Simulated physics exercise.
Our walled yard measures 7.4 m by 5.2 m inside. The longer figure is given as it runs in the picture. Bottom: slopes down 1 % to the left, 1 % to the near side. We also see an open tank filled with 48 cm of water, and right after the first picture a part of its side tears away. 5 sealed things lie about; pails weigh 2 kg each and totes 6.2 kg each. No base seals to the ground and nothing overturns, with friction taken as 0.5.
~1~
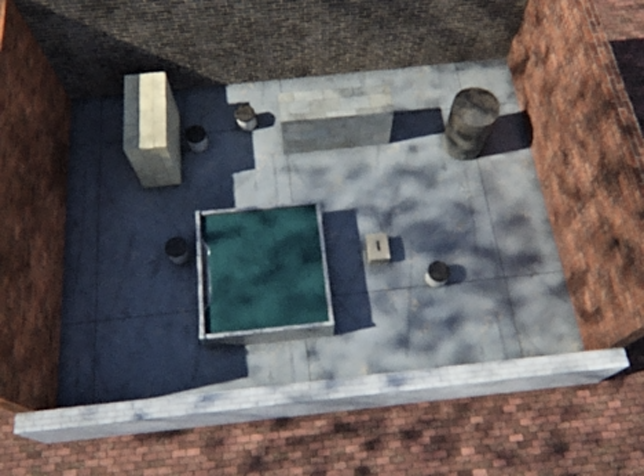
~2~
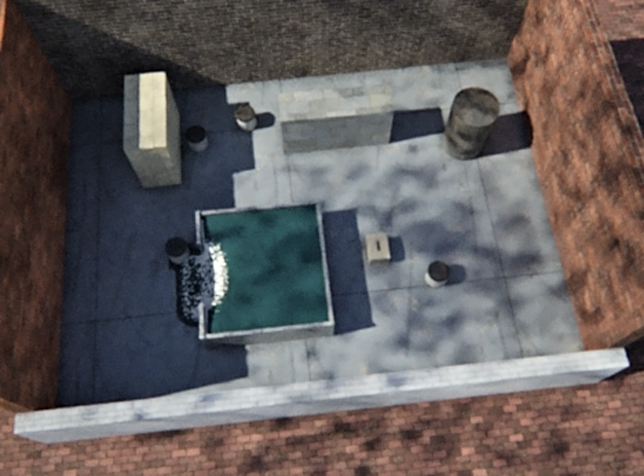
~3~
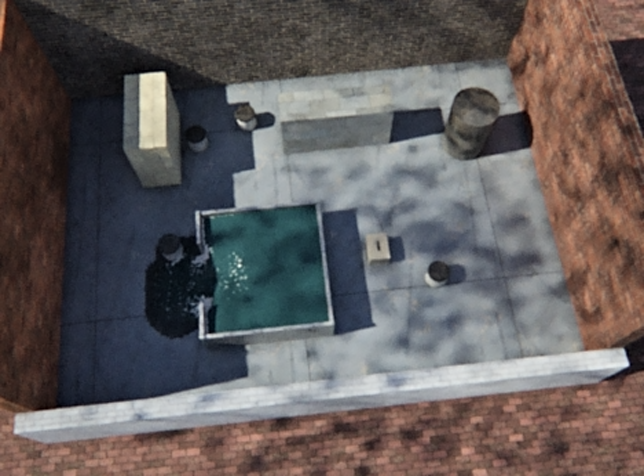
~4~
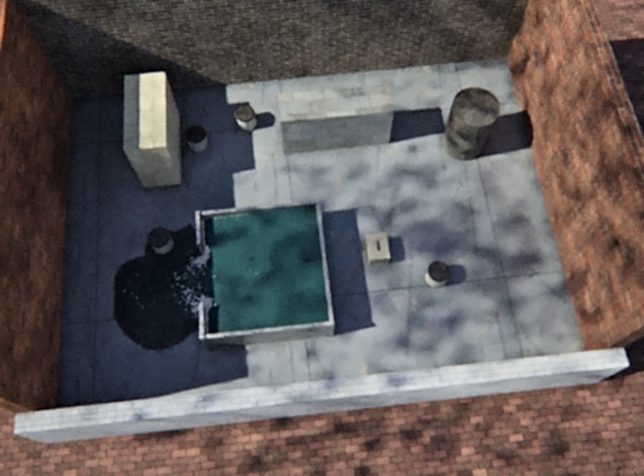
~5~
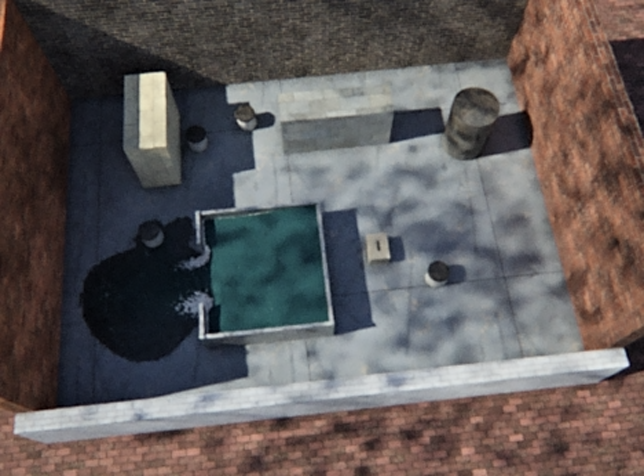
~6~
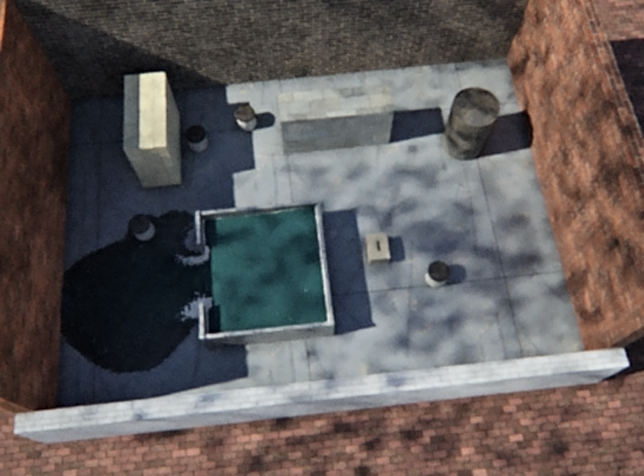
The footage shows a brick-walled yard with a square open tank of green water; part of its left side breaks open, water pours out and spreads leftward in a dark pool, and a nearby pail shifts slightly up and left.
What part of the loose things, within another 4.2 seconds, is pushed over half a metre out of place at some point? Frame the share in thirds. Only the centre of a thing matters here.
That comes to not even a third.
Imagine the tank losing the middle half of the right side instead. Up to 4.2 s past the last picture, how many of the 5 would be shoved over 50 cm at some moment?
In that case the number is 2.
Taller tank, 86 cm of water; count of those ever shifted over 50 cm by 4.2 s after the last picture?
2.
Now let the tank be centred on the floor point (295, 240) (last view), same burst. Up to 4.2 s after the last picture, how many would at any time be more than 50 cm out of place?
1.
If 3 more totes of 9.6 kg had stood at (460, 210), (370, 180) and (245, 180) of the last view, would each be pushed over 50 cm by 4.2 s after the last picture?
Going through them, I'd say falls short, falls short and finally falls short.
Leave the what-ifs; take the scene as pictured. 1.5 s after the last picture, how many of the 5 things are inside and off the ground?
I get 0.
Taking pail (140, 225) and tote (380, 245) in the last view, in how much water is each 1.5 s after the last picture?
About 3 and 0 cm.
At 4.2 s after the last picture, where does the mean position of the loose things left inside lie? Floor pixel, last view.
The average lands around (301, 180).
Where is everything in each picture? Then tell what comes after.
In the first frame, a pail at (176, 247) rests on the ground; a pail at (245, 113) rests on the ground; water covers 3.1 m2; 0 of 5 have shifted.
In the second frame, a pail at (176, 247) rests on the ground; a pail at (245, 113), on the bottom; 3.5 m2 under water; 0 of 5 have shifted.
In the third frame, a pail at (169, 244), on the bottom, 11 cm from its start; a pail at (245, 113) rests on the ground; 4.1 m2 under water; 1 of 5 have shifted.
In the fourth frame, a pail at (159, 237) rests on the ground, 31 cm from its start; a pail at (245, 113), on the bottom; 4.8 m2 under water; 1 of 5 have shifted.
In the fifth frame, a pail at (149, 230), on the bottom, 50 cm from its start; a pail at (245, 113), on the bottom; water covers 5.6 m2; 1 of 5 have shifted.
In the sixth frame, a pail at (140, 223), on the bottom, 69 cm from its start; a pail at (245, 113) rests on the ground; 6.5 m2 under water; 1 of 5 have shifted.
Then, 0.4 s after the last picture 1 of 5 are over 50 cm from their spots; 0 afloat.
Then, 1.5 s after the last picture 1 of 5 are over 50 cm from their spots; 0 afloat.
Then, 2.8 s after the last picture 1 of 5 are over 50 cm from their spots; 1 afloat.
Then, 4.2 s after the last picture 1 of 5 are over 50 cm from their spots, and 1 have been at some point; 1 afloat.
